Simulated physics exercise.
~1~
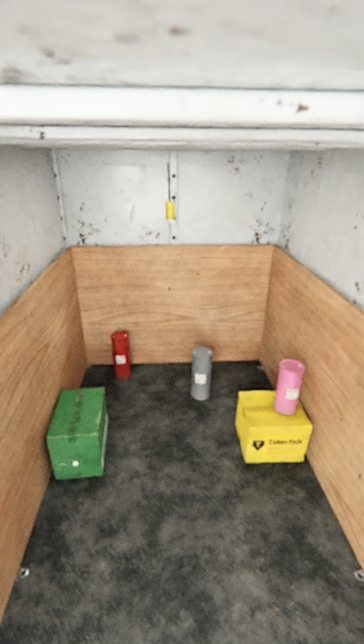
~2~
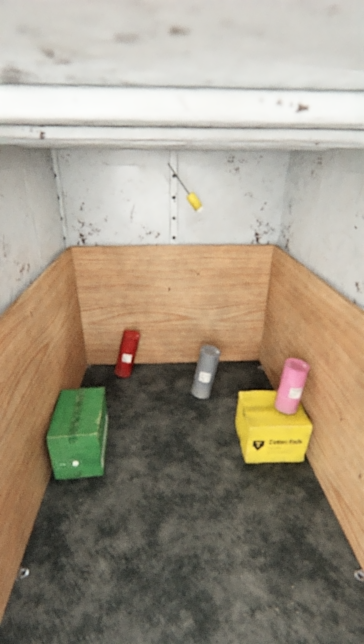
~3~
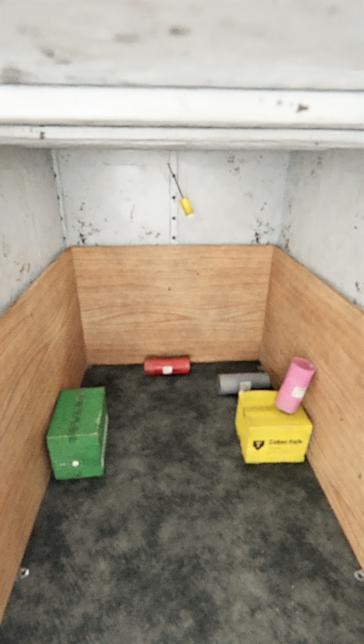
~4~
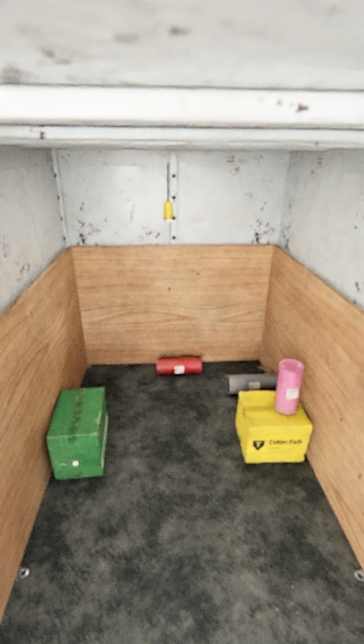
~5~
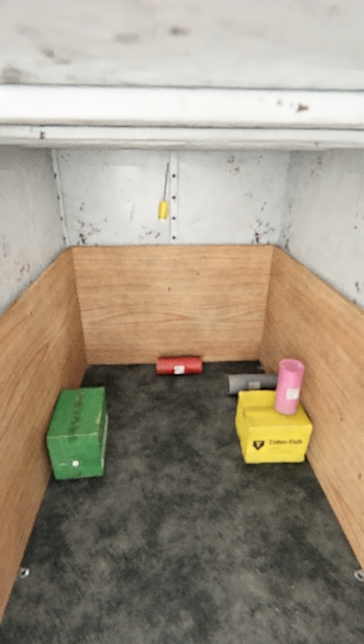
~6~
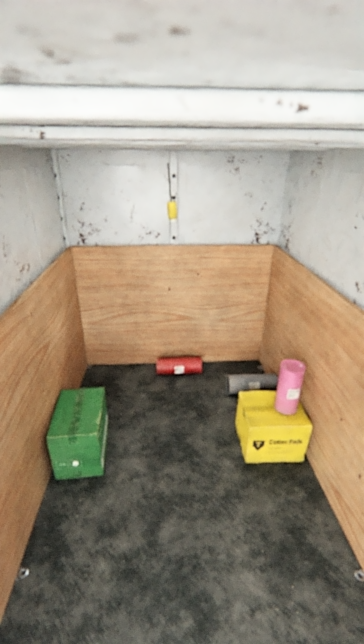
The red and grey canisters tip over to the right, while the pink one wobbles upright.
